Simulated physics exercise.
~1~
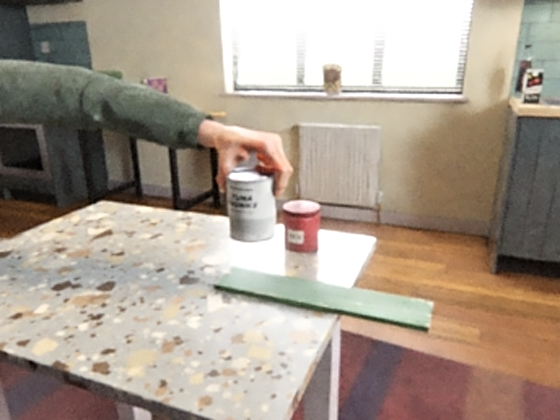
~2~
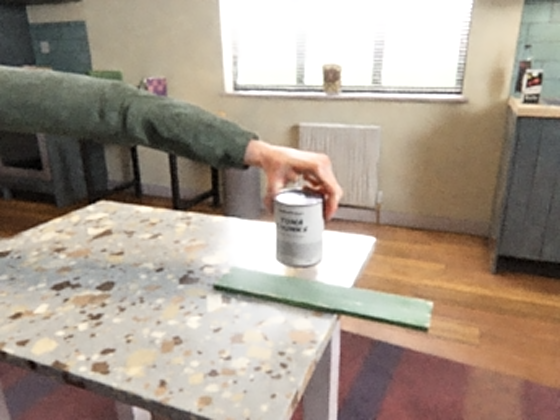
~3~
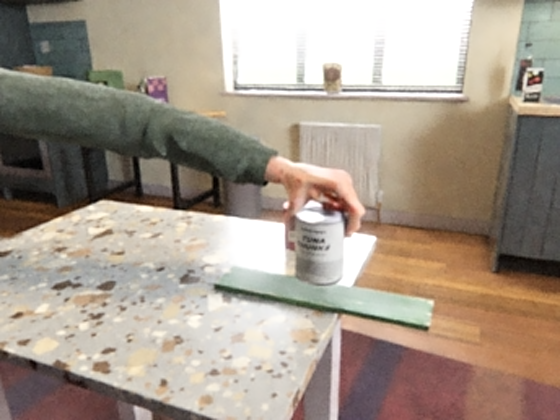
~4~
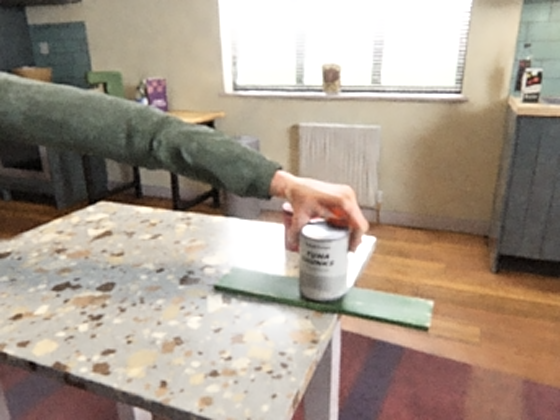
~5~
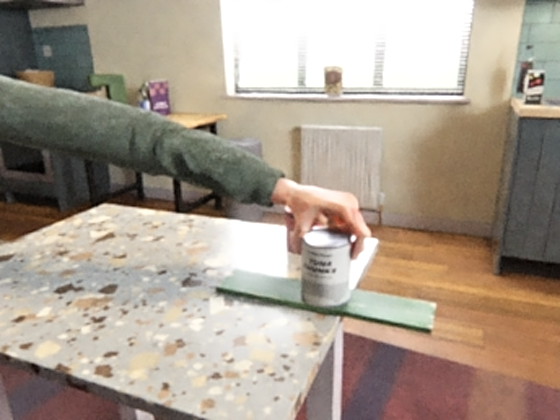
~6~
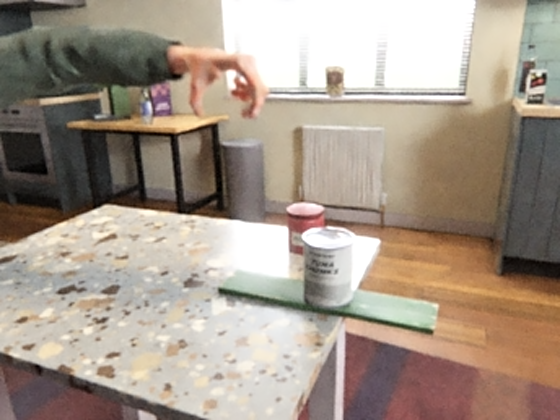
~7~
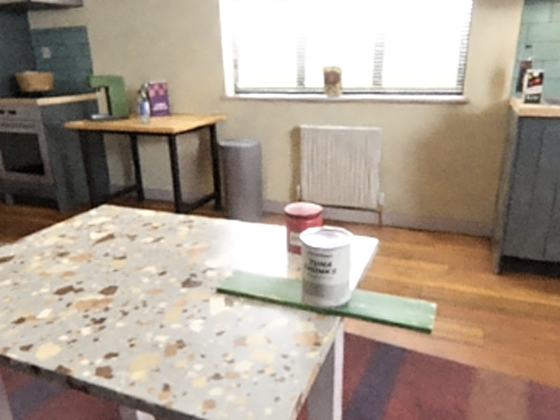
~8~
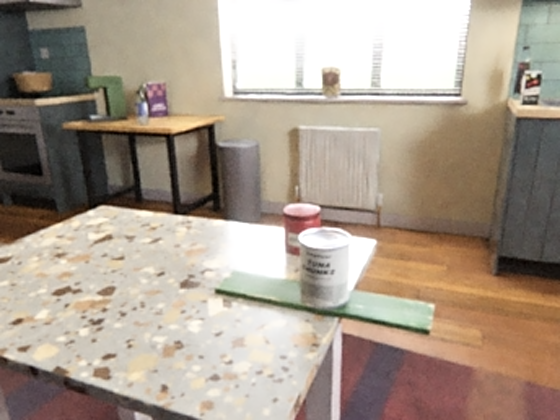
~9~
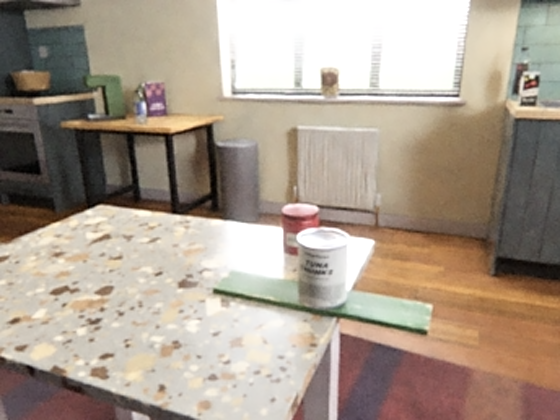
The footage shows a hand moving a white tin rightward and toward the viewer, past a red jar, and setting it upright on a green board that juts over a speckled table's edge. The hand lets go and withdraws, and the board, tin and jar stay in place.
